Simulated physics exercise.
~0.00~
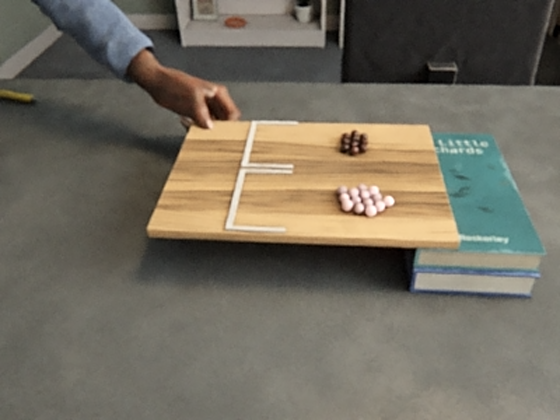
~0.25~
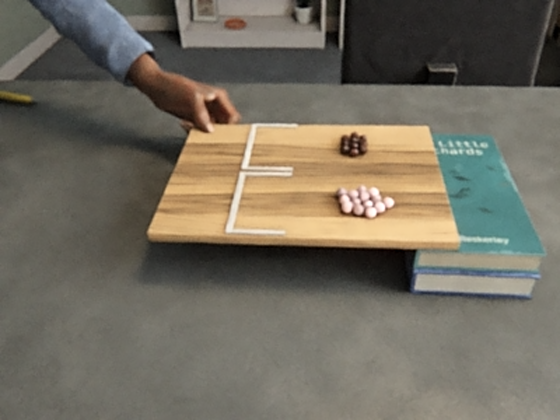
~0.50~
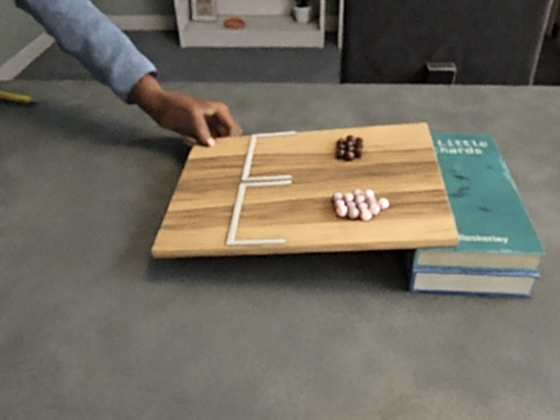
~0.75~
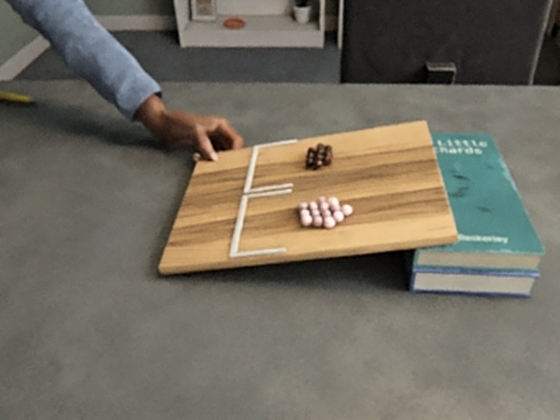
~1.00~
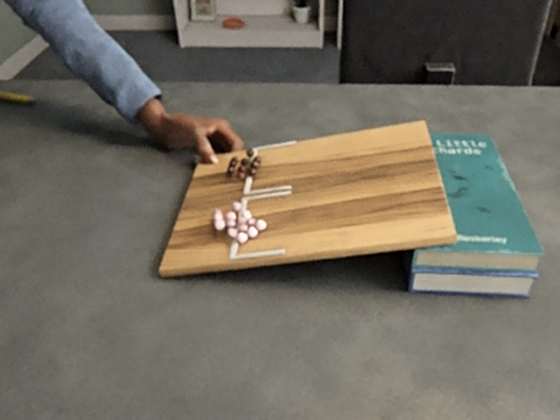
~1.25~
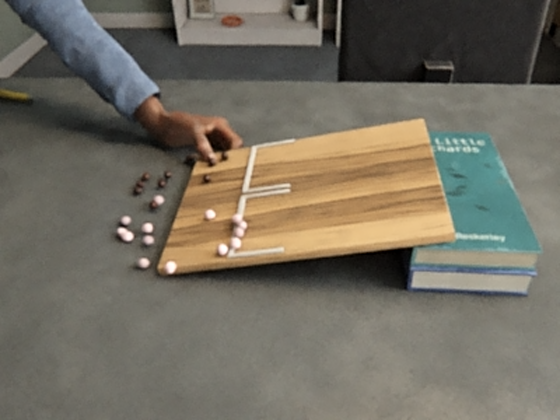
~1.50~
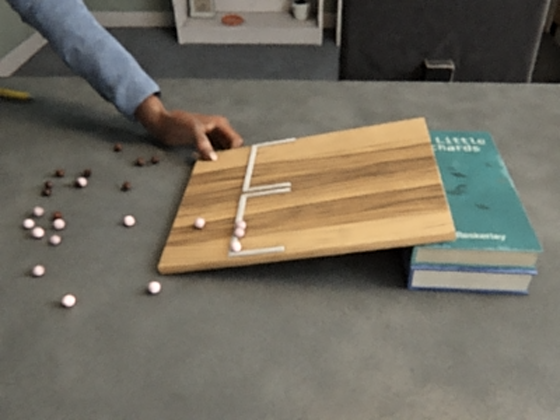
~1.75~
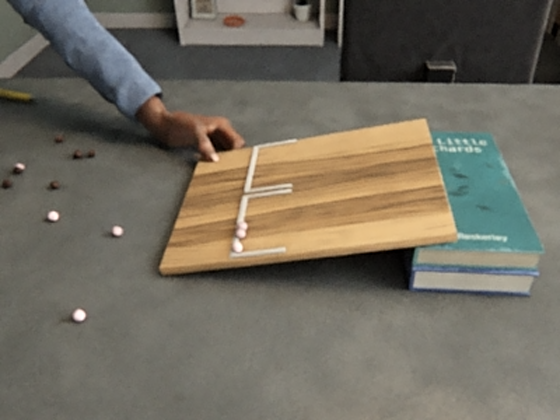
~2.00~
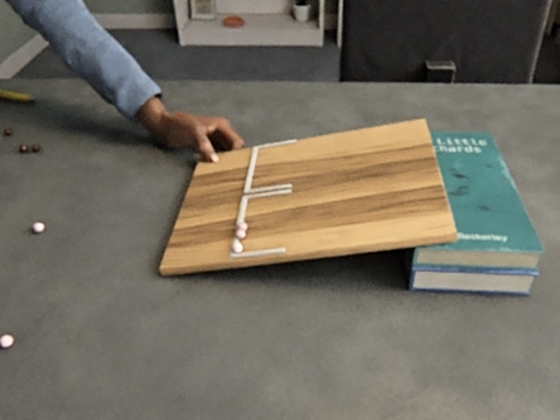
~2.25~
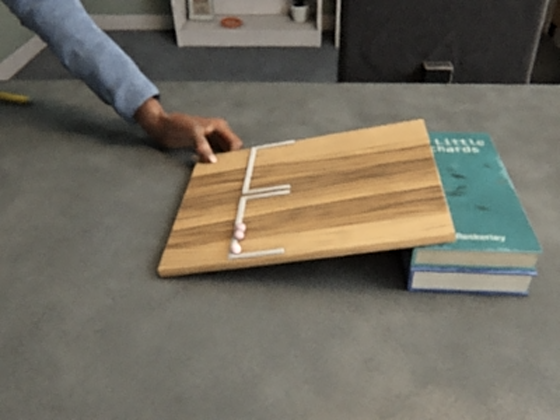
On a grey table, a hand lowers a board and most little balls roll off left.
